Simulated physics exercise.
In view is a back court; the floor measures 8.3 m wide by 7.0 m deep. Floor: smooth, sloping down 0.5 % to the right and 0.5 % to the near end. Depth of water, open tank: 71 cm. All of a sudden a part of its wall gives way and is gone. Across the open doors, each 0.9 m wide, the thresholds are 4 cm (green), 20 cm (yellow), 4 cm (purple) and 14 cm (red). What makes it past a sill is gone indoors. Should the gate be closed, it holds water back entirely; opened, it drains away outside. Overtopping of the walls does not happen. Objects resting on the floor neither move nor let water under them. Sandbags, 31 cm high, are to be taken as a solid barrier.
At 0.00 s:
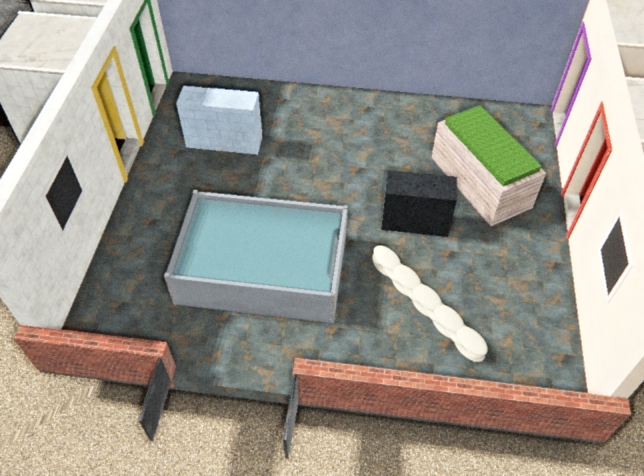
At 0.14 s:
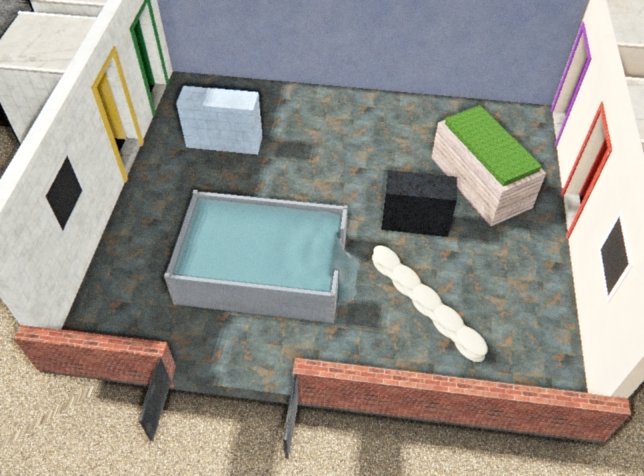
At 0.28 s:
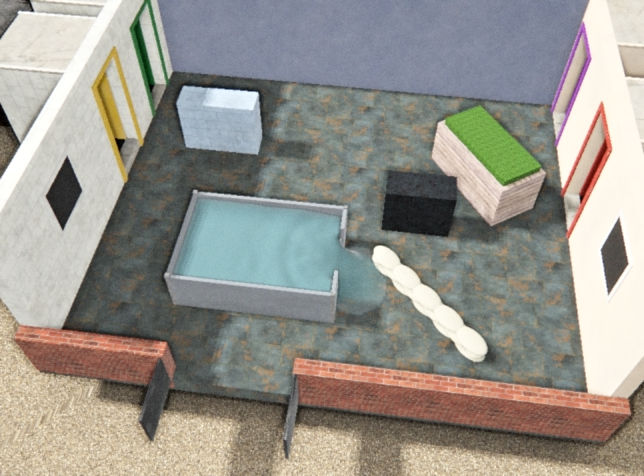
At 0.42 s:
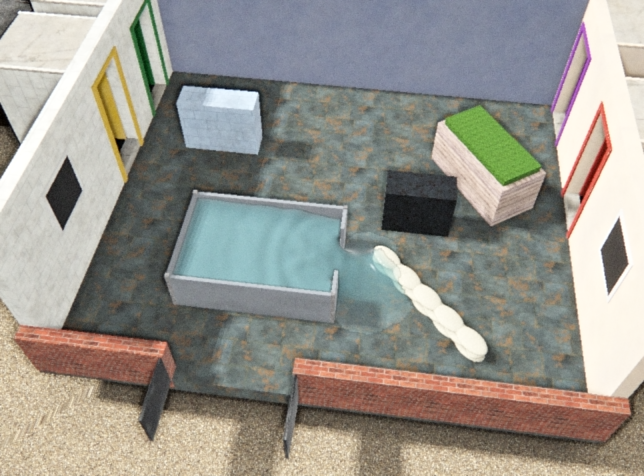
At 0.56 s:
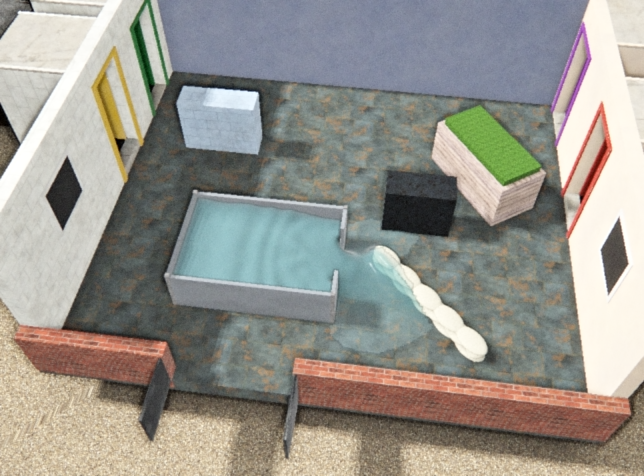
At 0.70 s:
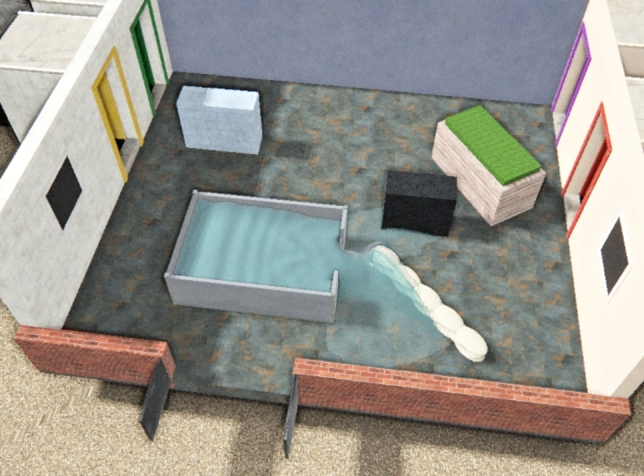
A large open tank of still water in a walled court lost part of its right side, and water poured through the gap, spread across the dark floor and ran along a pale, lumpy barrier.
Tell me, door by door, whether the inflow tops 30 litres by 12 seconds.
At the green door it falls short; at the yellow door it falls short; at the purple door it tops it; at the red door it falls short.
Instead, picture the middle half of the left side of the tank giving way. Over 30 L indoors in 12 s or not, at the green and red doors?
With respect to that limit, green ends up outside it, red ends up inside it.
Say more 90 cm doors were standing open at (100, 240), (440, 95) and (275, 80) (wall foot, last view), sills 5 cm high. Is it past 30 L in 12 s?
In sequence the answers are less than that, less than that and less than that.
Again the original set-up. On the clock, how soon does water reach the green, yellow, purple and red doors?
Green = 11.5 s, yellow = 9.5 s, purple = 4.5 s, red = 2.8 s.
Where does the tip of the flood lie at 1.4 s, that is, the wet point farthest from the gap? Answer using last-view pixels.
Roughly at pixel (554, 413).
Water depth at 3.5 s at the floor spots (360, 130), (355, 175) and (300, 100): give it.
Spot by spot: Some 2, 2, then 1 cm.
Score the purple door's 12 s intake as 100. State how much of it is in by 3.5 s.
That works out near 0%.
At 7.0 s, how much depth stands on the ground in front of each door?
Measured in centimetres, the green door gives 0, the yellow door 0, the purple door 7 and the red door 15.
After 1.4 s water covers 15 % of the floor and is deepest (50 cm) near (373, 272); green door not reached, yellow door not reached, purple door not reached, red door not reached.
After 2.2 s water covers 30 % of the floor and is deepest (44 cm) near (373, 272); green door not reached, yellow door not reached, purple door not reached, red door not reached.
After 3.5 s water covers 40 % of the floor and is deepest (32 cm) near (579, 416); green door not reached, yellow door not reached, purple door not reached, red door 8 cm at the sill, 0 L in.
After 7.0 s water covers 65 % of the floor and is deepest (19 cm) near (554, 413); green door not reached, yellow door not reached, purple door 7 cm at the sill, 7 L in, red door 15 cm at the sill, 5 L in.
After 12.0 s water covers 95 % of the floor and is deepest (14 cm) near (579, 416); green door 8 cm at the sill, 0 L in, yellow door 2 cm at the sill, 0 L in, purple door 8 cm at the sill, 61 L in, red door 10 cm at the sill, 9 L in.
